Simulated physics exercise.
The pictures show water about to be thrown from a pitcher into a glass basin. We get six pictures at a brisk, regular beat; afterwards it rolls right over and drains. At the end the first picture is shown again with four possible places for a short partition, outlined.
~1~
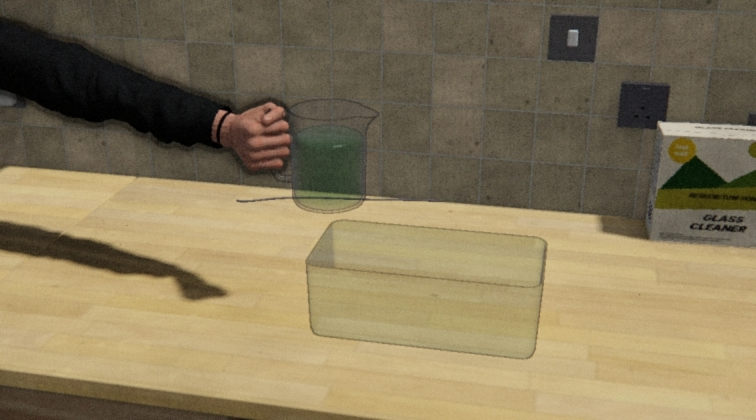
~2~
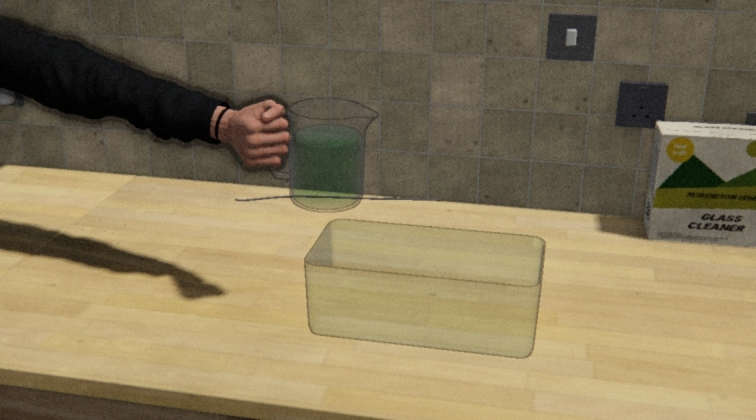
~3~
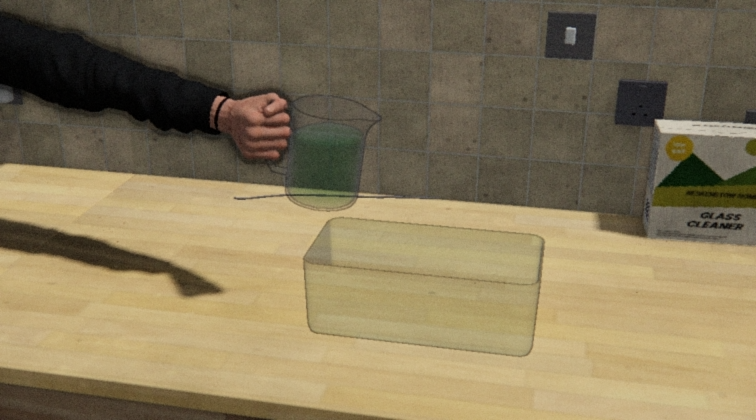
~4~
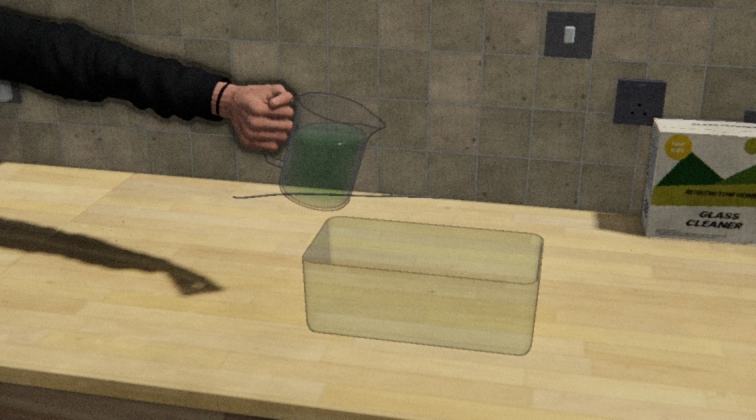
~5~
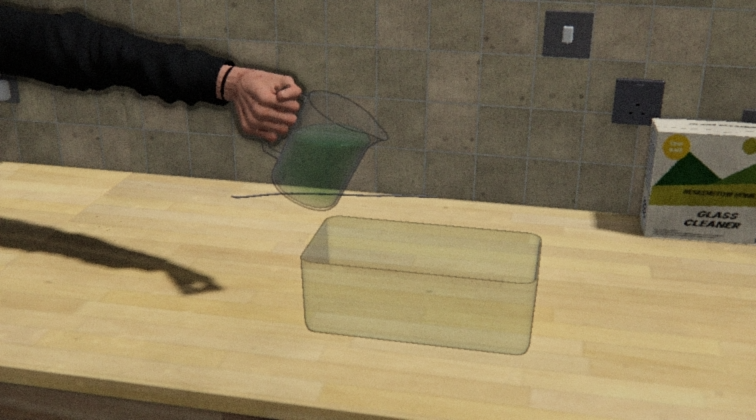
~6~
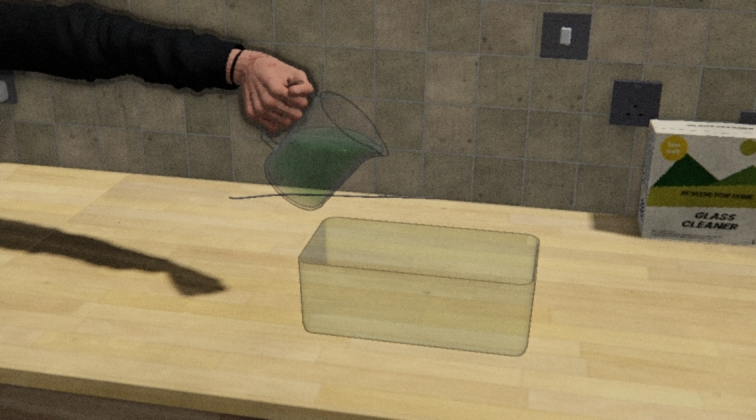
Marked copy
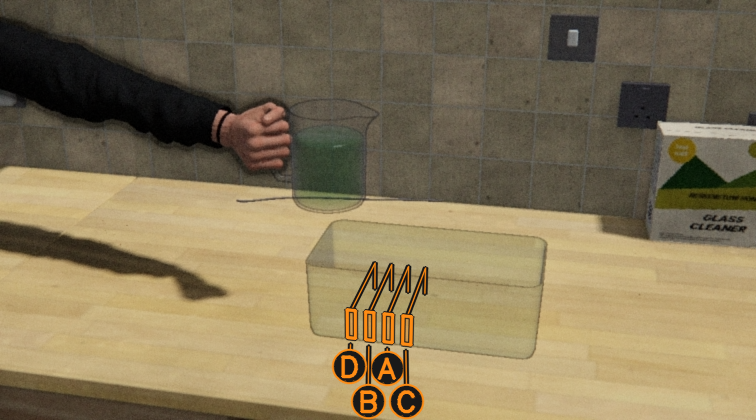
A hand at the end of a dark sleeve holds a clear pitcher of green liquid upright above a wooden counter, behind an empty glass basin. The hand then tilts the pitcher steadily to the right, its lip lowering while the liquid shifts toward that side and stays inside.
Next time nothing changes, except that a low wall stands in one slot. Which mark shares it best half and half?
Use slot C.
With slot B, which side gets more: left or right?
The right one.
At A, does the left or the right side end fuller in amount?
The right side.
On the marked copy, A at (387, 348); B at (368, 346); C at (405, 350); D at (350, 344).
If A is chosen, about 23 % ends left of the wall and 76 % right of it.
If B is chosen, about 7 % ends left of the wall and 92 % right of it.
If C is chosen, about 49 % ends left of the wall and 49 % right of it.
If D is chosen, about 8 % ends left of the wall and 90 % right of it.
